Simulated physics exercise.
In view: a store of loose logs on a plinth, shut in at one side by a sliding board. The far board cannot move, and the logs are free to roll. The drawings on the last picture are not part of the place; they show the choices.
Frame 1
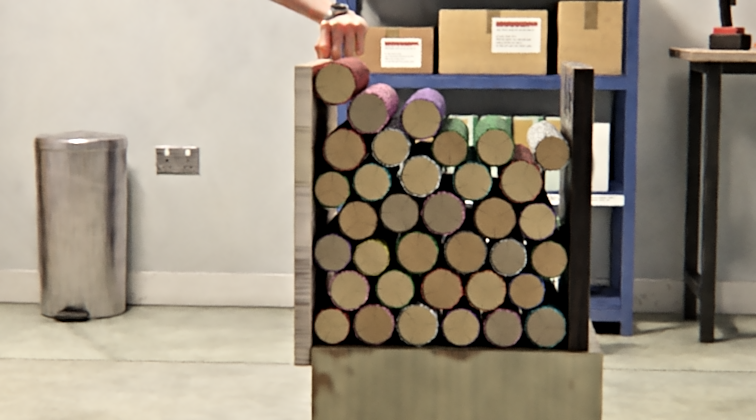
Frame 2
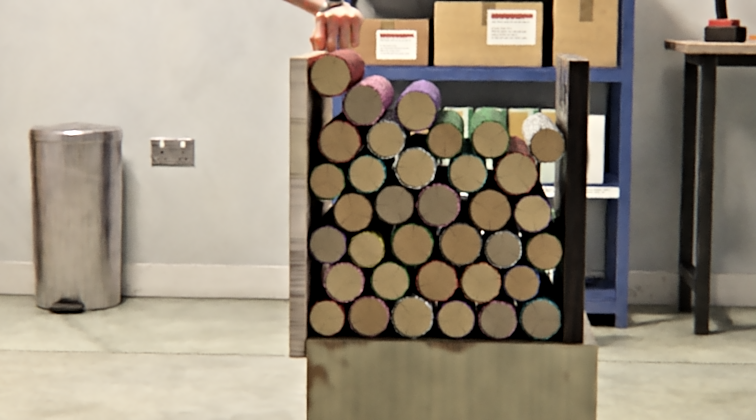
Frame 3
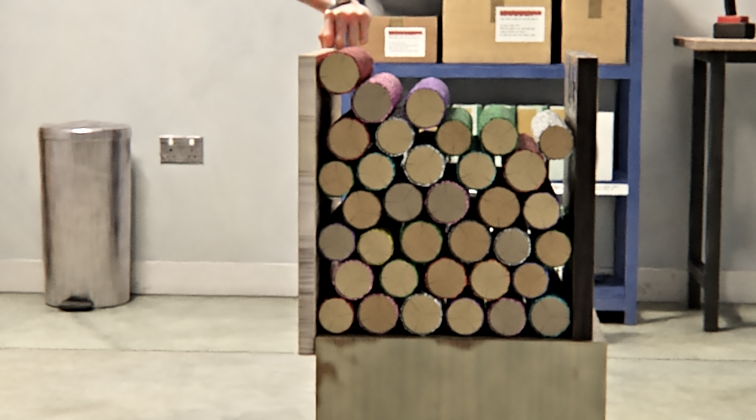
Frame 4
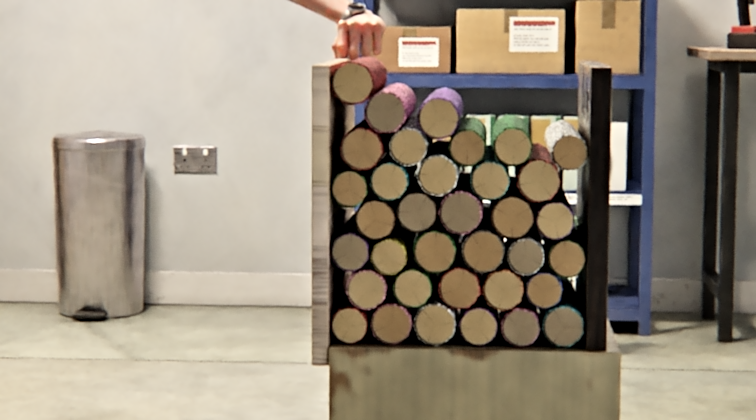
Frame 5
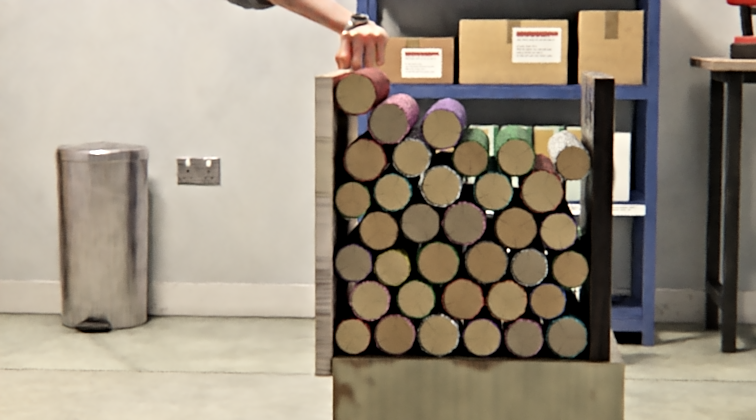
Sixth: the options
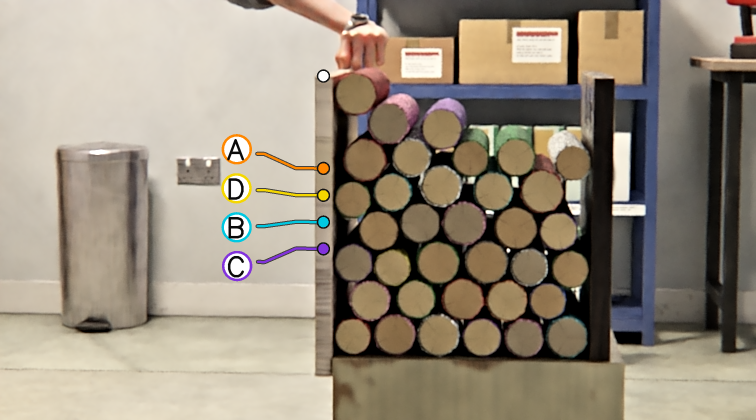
In a pale-walled workshop, seen straight on from the front, a steel pedal bin stands at left and a blue shelf of cardboard boxes behind. Round logs with tan ends and red, purple, green and white sides lie stacked between upright boards on a plinth, a hand resting at the top left. The pile and hand stay still while the camera wavers slightly up, down and sideways.
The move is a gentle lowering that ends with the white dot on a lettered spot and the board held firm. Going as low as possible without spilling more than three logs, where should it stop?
The lowest mark that will do is B.
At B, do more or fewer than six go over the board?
It loses fewer than six.
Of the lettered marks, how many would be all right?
Three of them.
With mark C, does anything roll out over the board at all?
At C: Yes.
On the marked copy, A at (324, 168); B at (324, 222); C at (324, 249); D at (324, 196); the white dot at (324, 76).
With B. Early on, top of the board (333, 141).
Further on, top of the board (333, 214).
At the end, top of the board (333, 221), two out over the board.
As for the rest, A none out over the board; C more than three out over the board; D none out over the board.
